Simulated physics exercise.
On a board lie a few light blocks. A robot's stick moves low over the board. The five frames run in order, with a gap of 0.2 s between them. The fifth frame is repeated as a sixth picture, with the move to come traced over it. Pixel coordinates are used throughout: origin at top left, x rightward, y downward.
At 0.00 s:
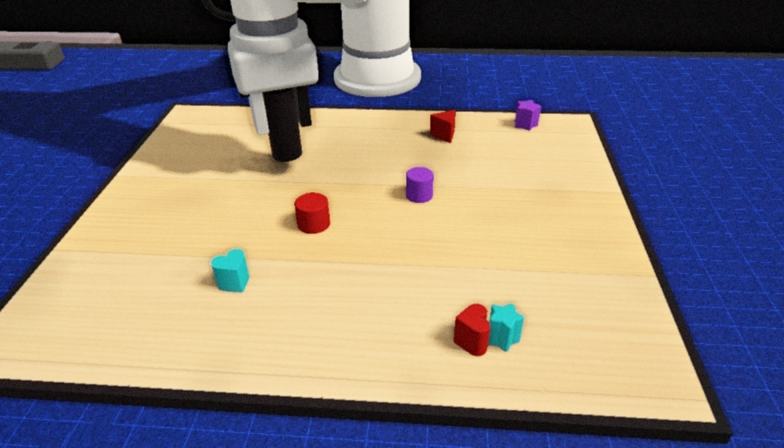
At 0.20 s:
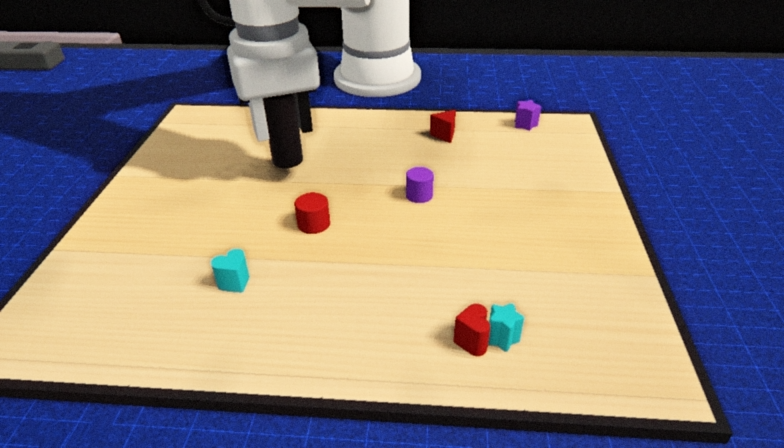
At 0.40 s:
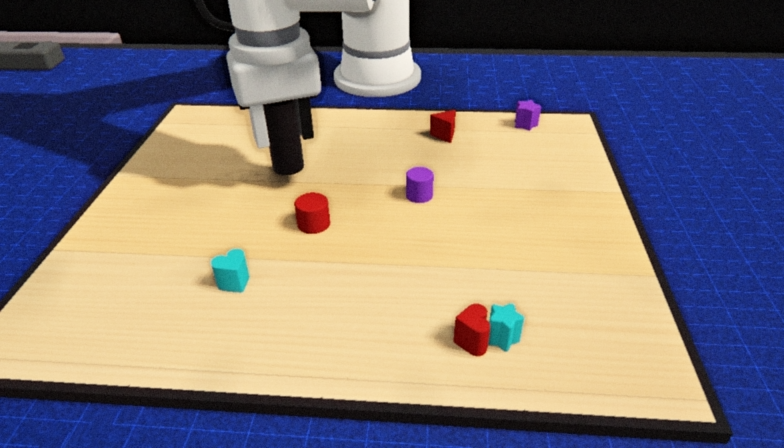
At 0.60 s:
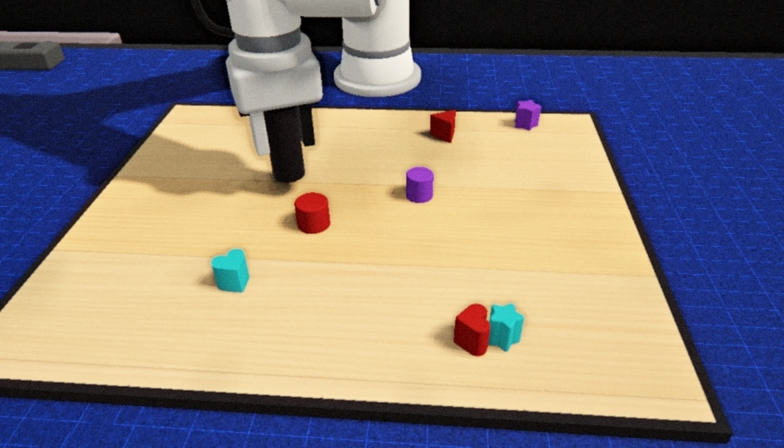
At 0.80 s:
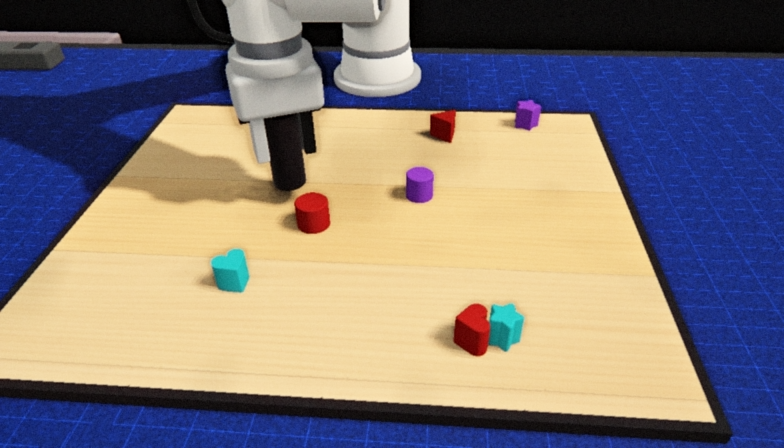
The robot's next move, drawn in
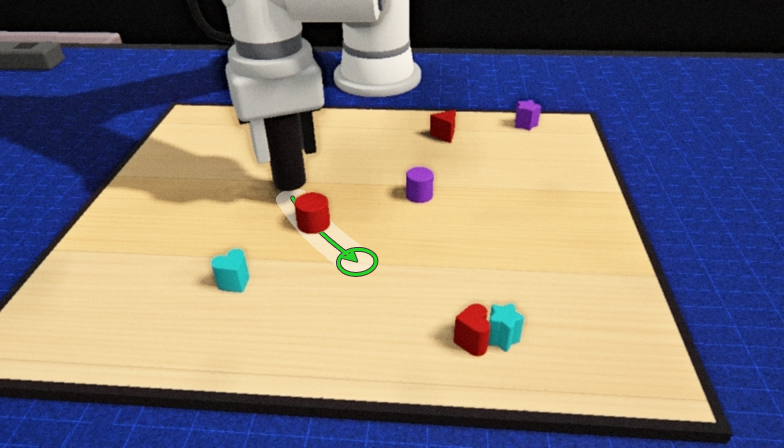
A white robot arm with a black stick stands at the back left of a pale wooden board on a blue surface, seen from above the front edge. A red disc and turquoise heart lie left, a purple cylinder near the middle, a red block and purple star behind, and a red heart touching a turquoise star at front right. The stick slides slowly forward toward the red disc, while the blocks and camera stay still.
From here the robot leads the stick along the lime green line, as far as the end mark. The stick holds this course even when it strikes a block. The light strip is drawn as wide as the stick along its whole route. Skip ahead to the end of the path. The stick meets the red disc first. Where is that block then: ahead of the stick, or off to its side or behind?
I think the stick keeps pushing the red disc along right to the end.
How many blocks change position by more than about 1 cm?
It displaces one.
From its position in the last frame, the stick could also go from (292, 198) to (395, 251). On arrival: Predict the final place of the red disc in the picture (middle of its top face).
It is at (332, 226).
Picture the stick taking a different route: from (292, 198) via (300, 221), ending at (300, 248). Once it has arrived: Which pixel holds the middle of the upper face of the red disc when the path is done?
Just about (333, 227).
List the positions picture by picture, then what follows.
In the first picture, stick's lower end at (287, 154); red disc at (311, 201).
In the second picture, stick at (288, 161); blocks still.
In the third picture, stick at (289, 167); blocks still.
In the fourth picture, stick at (289, 175); blocks still.
In the fifth picture, stick at (290, 182); red disc at (311, 201).
Drawn move, from (292, 198) through (318, 229) to (357, 262).
The first path, step by step. One third of the way, stick at (306, 203); red disc at (322, 213).
Two thirds of the way, stick at (328, 224); red disc at (345, 236).
At the end, stick at (356, 245); red disc at (371, 260).
